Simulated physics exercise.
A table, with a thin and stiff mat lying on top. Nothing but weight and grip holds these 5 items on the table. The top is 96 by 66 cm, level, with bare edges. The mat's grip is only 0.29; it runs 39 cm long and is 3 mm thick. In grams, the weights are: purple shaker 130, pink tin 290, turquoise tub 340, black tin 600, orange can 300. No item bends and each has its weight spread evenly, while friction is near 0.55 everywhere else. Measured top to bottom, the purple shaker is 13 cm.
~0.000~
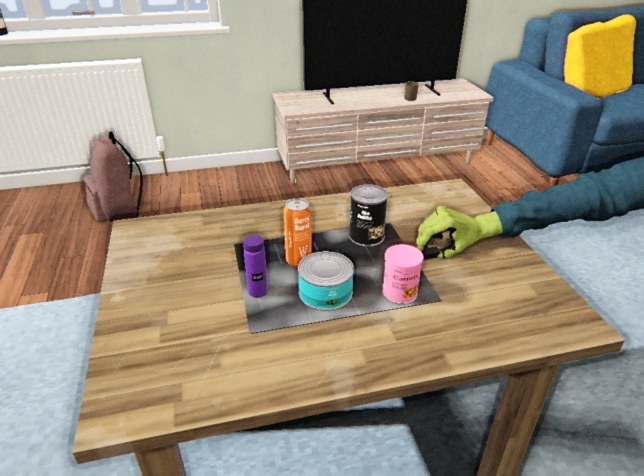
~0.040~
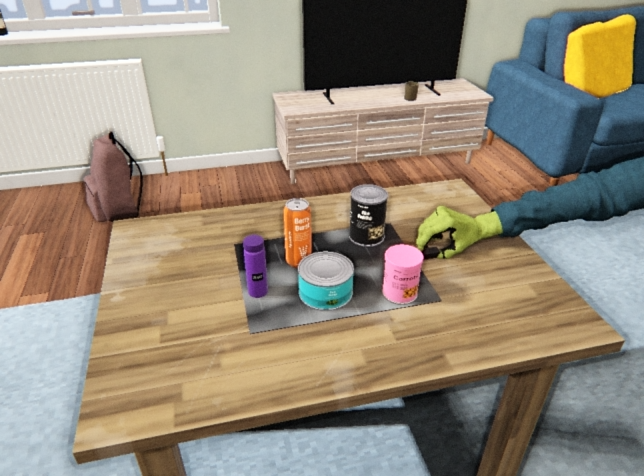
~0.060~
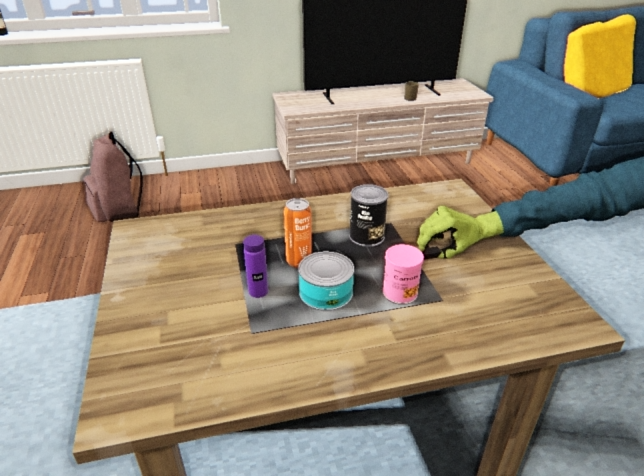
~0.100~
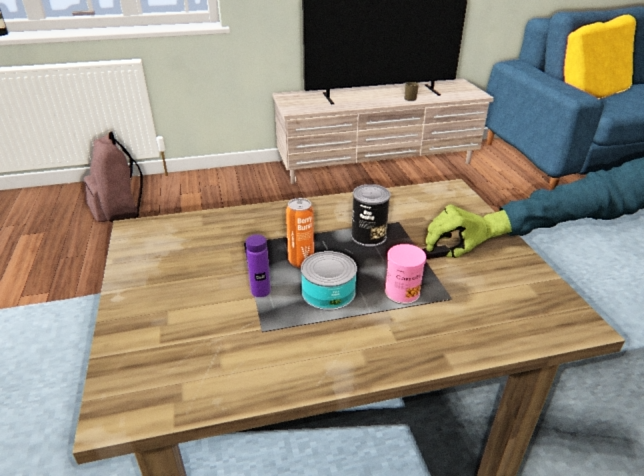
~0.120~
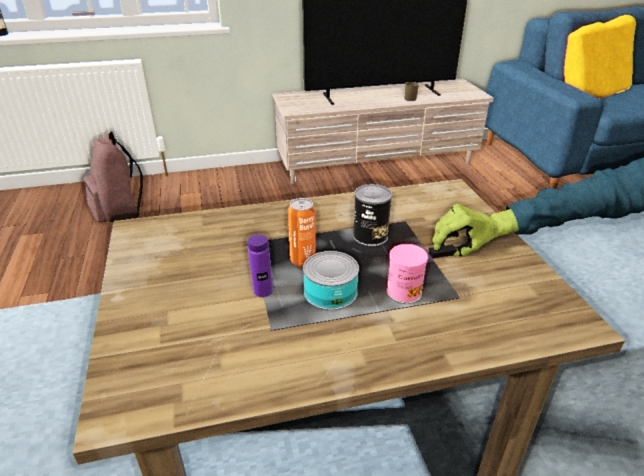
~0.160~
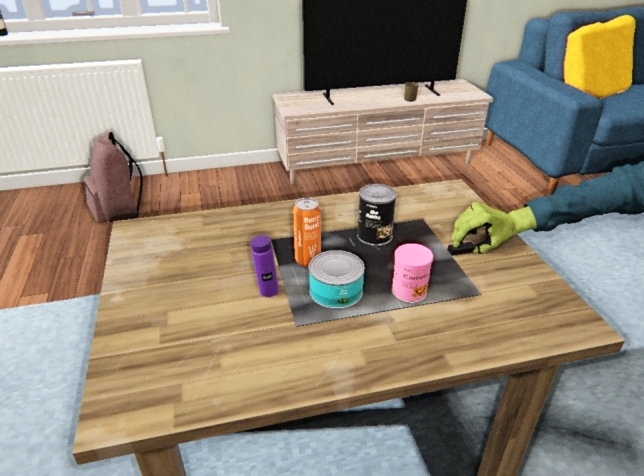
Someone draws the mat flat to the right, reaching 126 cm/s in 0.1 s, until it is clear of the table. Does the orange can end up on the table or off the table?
In the end the orange can ends up on the table.
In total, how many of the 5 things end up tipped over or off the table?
That comes to 3.
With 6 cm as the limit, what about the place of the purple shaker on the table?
The purple shaker remains in place.
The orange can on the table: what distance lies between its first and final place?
Roughly 21 centimetres.
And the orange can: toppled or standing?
Here's what happens: The orange can comes down.
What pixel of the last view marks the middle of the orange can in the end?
It stops at about (385, 241).
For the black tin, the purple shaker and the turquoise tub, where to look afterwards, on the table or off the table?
At the end the black tin leaves its base, the purple shaker remains on its base and the turquoise tub remains on its base.
By 0.46 s, 47 cm of pull; orange can tilted 32° near (359, 227); turquoise tub 22 cm from its spot; black tin 25 cm from its spot.
By 0.66 s, 72 cm of pull; pink tin and black tin now off the table; orange can on its side near (385, 241); turquoise tub 26 cm from its spot.
When it is over (1.7 s), off the table, pink tin and black tin; lying over on the table, orange can; not toppled but over 6 cm from the start, turquoise tub; purple shaker within 6 cm of the start. End places, in pixels of the last picture, orange can near (385, 241).
